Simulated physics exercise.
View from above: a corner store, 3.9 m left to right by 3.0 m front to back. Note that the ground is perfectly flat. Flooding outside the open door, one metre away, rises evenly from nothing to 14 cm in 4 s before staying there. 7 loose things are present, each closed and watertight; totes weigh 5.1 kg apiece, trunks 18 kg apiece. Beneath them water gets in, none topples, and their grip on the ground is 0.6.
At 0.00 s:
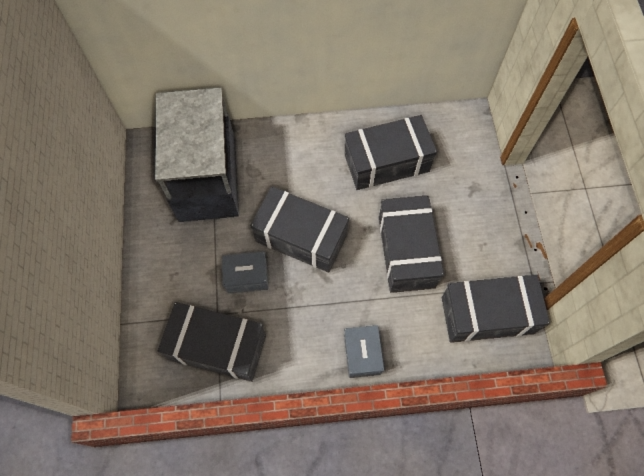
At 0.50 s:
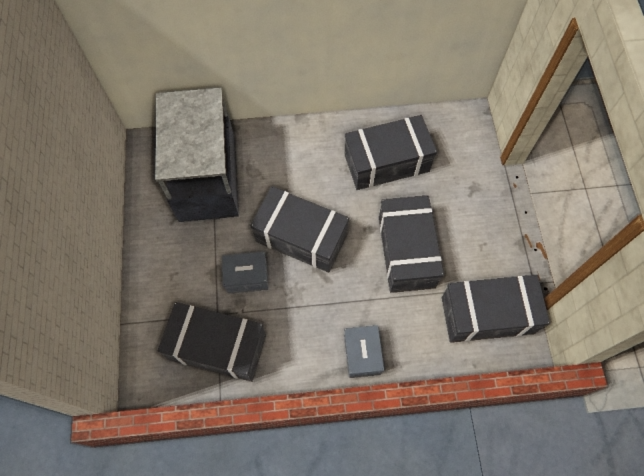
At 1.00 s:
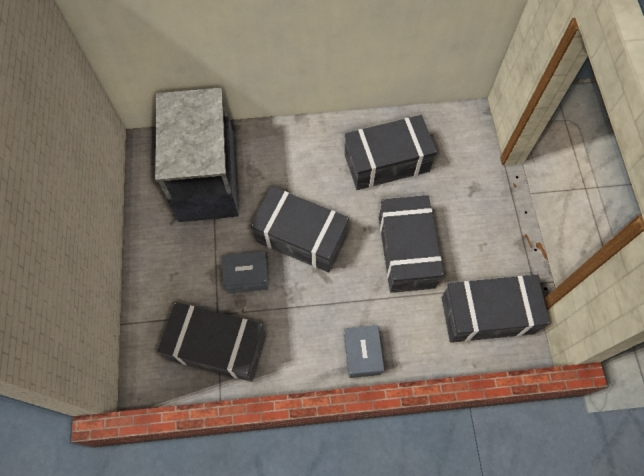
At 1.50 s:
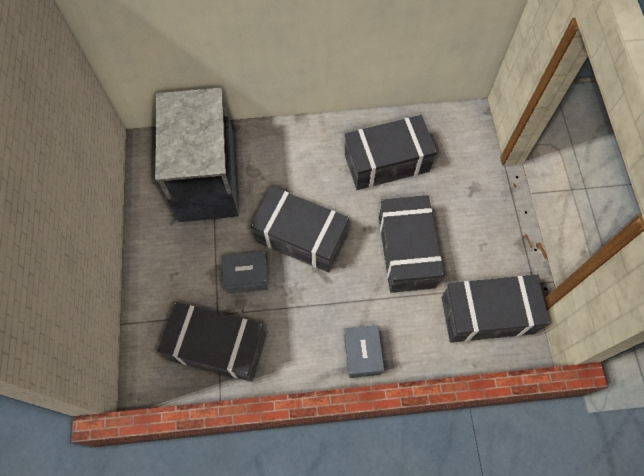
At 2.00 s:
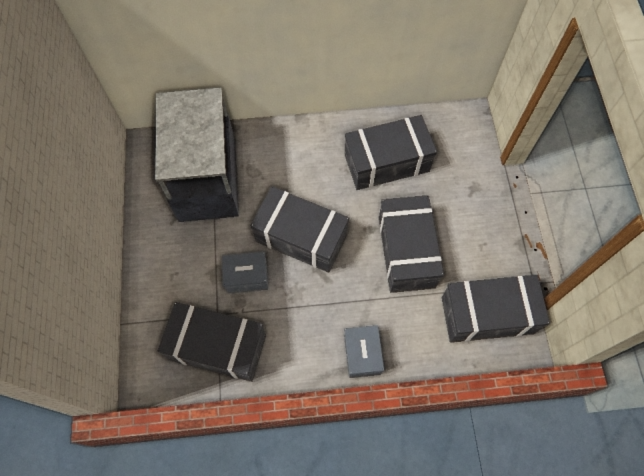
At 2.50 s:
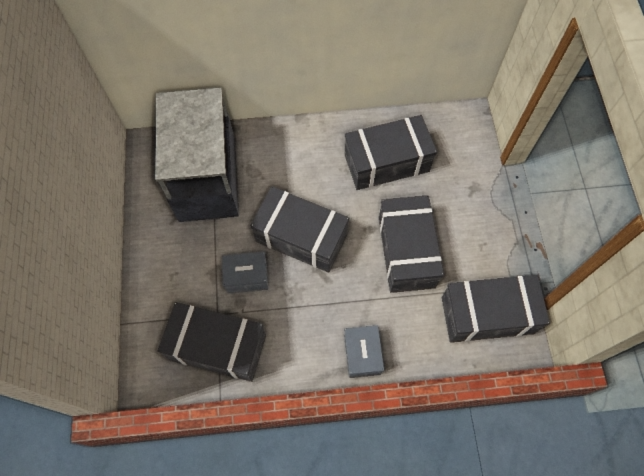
Dark trunks with pale straps and two small grey totes sat still on a storeroom floor while bluish water spread over the ground outside, and a little crept in at the open doorway.
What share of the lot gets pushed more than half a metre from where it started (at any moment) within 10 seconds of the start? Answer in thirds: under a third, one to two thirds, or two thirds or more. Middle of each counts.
Two thirds or more.
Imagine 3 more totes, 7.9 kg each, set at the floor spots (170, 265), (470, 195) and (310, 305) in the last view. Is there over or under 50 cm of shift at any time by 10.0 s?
So the first ends up below the threshold, the second past the threshold, the third past the threshold.
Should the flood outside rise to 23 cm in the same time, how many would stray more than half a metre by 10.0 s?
In that case the number is 5.
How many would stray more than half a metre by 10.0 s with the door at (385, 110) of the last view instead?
In that case the number is 6.
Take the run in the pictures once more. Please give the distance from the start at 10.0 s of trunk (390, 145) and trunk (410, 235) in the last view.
First 80 cm, then 120 cm.
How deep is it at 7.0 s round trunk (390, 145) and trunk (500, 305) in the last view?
First about 4 cm, second about 5 cm.
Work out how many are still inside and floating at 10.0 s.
7.
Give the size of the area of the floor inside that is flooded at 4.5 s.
About 2.5 m2 is covered.
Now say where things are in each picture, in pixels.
The first frame shows a tote at (244, 269) rests on the ground; a trunk at (412, 236) rests on the ground; water covers 0.0 m2; 0 of 7 have shifted.
The second frame shows a tote at (244, 269) rests on the ground; a trunk at (412, 236), on the bottom; water covers 0.0 m2; 0 of 7 have shifted.
The third frame shows a tote at (244, 269), on the bottom; a trunk at (412, 236) rests on the ground; water covers 0.0 m2; 0 of 7 have shifted.
The fourth frame shows a tote at (244, 269) rests on the ground; a trunk at (412, 236), on the bottom; 0.0 m2 under water; 0 of 7 have shifted.
The fifth frame shows a tote at (244, 269), on the bottom; a trunk at (412, 236), on the bottom; 0.0 m2 under water; 0 of 7 have shifted.
The sixth frame shows a tote at (244, 269) rests on the ground; a trunk at (412, 236), on the bottom; water covers 0.1 m2; 0 of 7 have shifted.
After 3.5 s 0 of 7 are over 50 cm from their spots; 0 afloat.
After 4.5 s 0 of 7 are over 50 cm from their spots; 0 afloat.
After 7.0 s 2 of 7 are over 50 cm from their spots; 1 afloat.
After 10.0 s 5 of 7 are over 50 cm from their spots, and 5 have been at some point; 7 afloat.
